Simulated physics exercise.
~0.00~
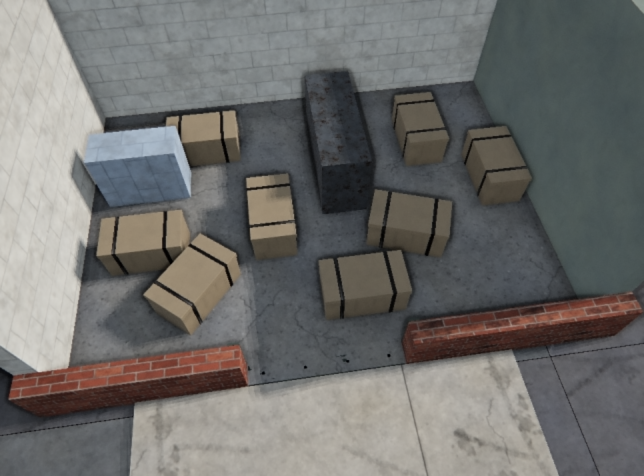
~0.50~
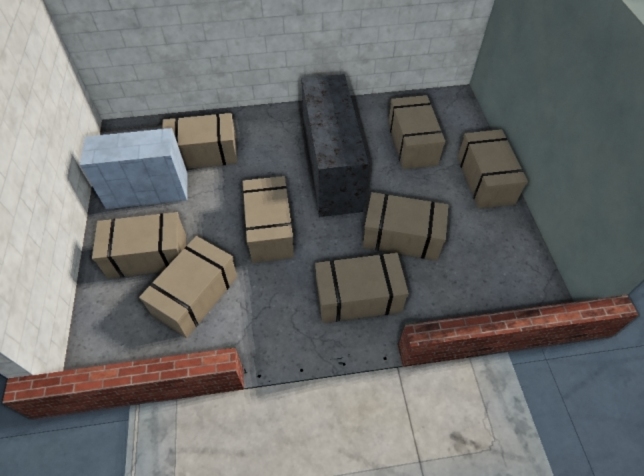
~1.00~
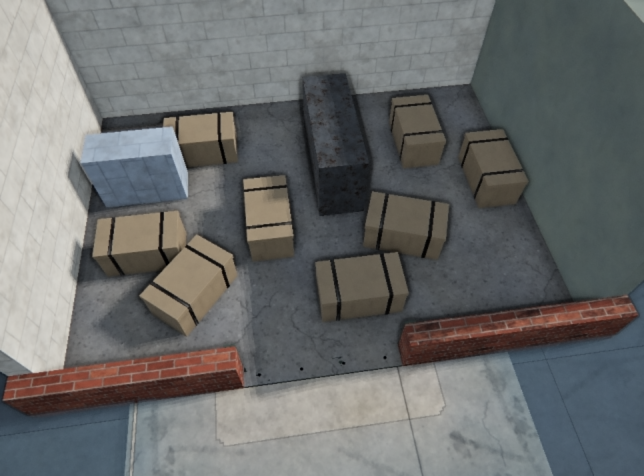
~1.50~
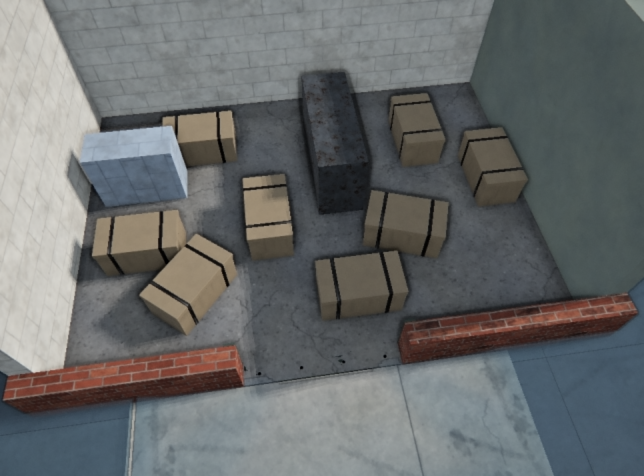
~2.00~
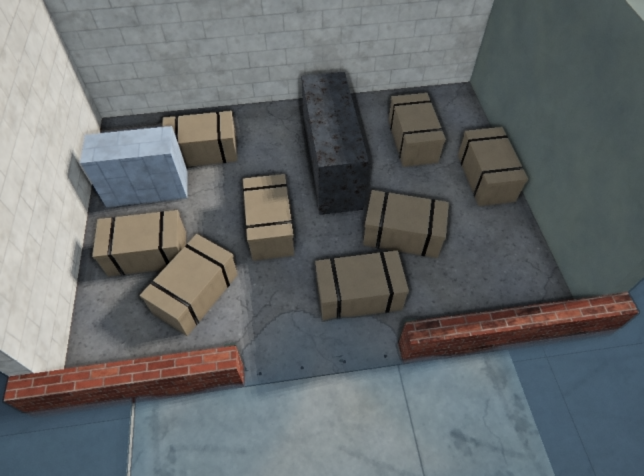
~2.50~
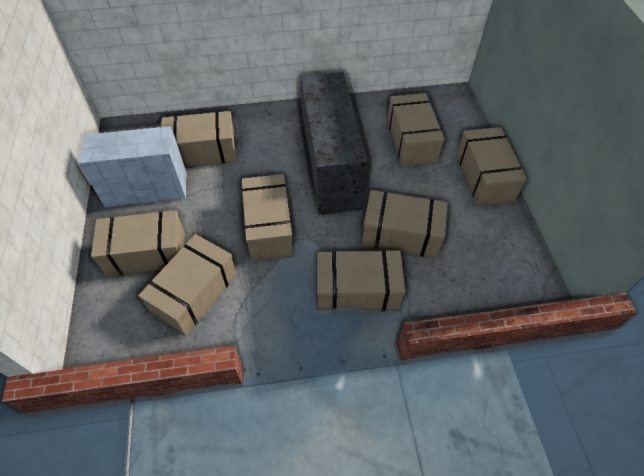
Eight tan boxes with black bands lie scattered across the grey floor of a corner store, seen from a high, nearly steady camera. A pale blue block sits at left and a black one near the back wall, with low brick walls flanking the front doorway. Bluish water spreads over the street and paving, then creeps through the doorway, and the front-centre box turns very slightly while the others stay put.
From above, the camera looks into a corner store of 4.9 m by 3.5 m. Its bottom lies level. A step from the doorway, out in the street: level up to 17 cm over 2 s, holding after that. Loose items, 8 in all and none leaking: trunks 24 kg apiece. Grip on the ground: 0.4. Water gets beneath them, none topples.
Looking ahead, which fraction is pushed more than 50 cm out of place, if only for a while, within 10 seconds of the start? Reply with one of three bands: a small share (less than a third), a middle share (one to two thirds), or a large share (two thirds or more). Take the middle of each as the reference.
A middle share, one to two thirds.
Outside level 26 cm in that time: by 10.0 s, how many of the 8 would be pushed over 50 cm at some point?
Count: 6.
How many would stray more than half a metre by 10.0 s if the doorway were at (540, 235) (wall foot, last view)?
Then 5 of them would.
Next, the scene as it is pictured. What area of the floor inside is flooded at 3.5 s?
Some 4.0 m2.
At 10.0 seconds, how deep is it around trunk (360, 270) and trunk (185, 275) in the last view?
First roughly 6 cm, second roughly 5 cm.
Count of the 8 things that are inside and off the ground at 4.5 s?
At that moment 1.
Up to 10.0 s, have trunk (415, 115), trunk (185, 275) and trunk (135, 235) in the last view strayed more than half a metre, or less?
So that's inside it for the first, inside it for the second and inside it for the last.
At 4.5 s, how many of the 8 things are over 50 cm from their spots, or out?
I make it 2.
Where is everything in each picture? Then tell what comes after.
The first picture shows a trunk at (365, 275), on the bottom; a trunk at (499, 153) rests on the ground; water covers 0.0 m2; 0 of 8 have shifted.
The second picture shows a trunk at (361, 278), on the bottom; a trunk at (495, 157) rests on the ground; 0.0 m2 under water; 0 of 8 have shifted.
The third picture shows a trunk at (361, 277) rests on the ground; a trunk at (496, 156), on the bottom; 0.0 m2 under water; 0 of 8 have shifted.
The fourth picture shows a trunk at (361, 276) rests on the ground; a trunk at (495, 154), on the bottom; 0.0 m2 under water; 0 of 8 have shifted.
The fifth picture shows a trunk at (361, 276) rests on the ground; a trunk at (495, 154) rests on the ground; water covers 0.4 m2; 0 of 8 have shifted.
The sixth picture shows a trunk at (360, 272) rests on the ground, 5 cm from its start; a trunk at (494, 154), on the bottom; water covers 1.0 m2; 0 of 8 have shifted.
After 3.5 s 1 of 8 are over 50 cm from their spots; 0 afloat.
After 4.5 s 2 of 8 are over 50 cm from their spots; 1 afloat.
After 7.0 s 2 of 8 are over 50 cm from their spots; 1 afloat.
After 10.0 s 4 of 8 are over 50 cm from their spots, and 4 have been at some point; 5 afloat.
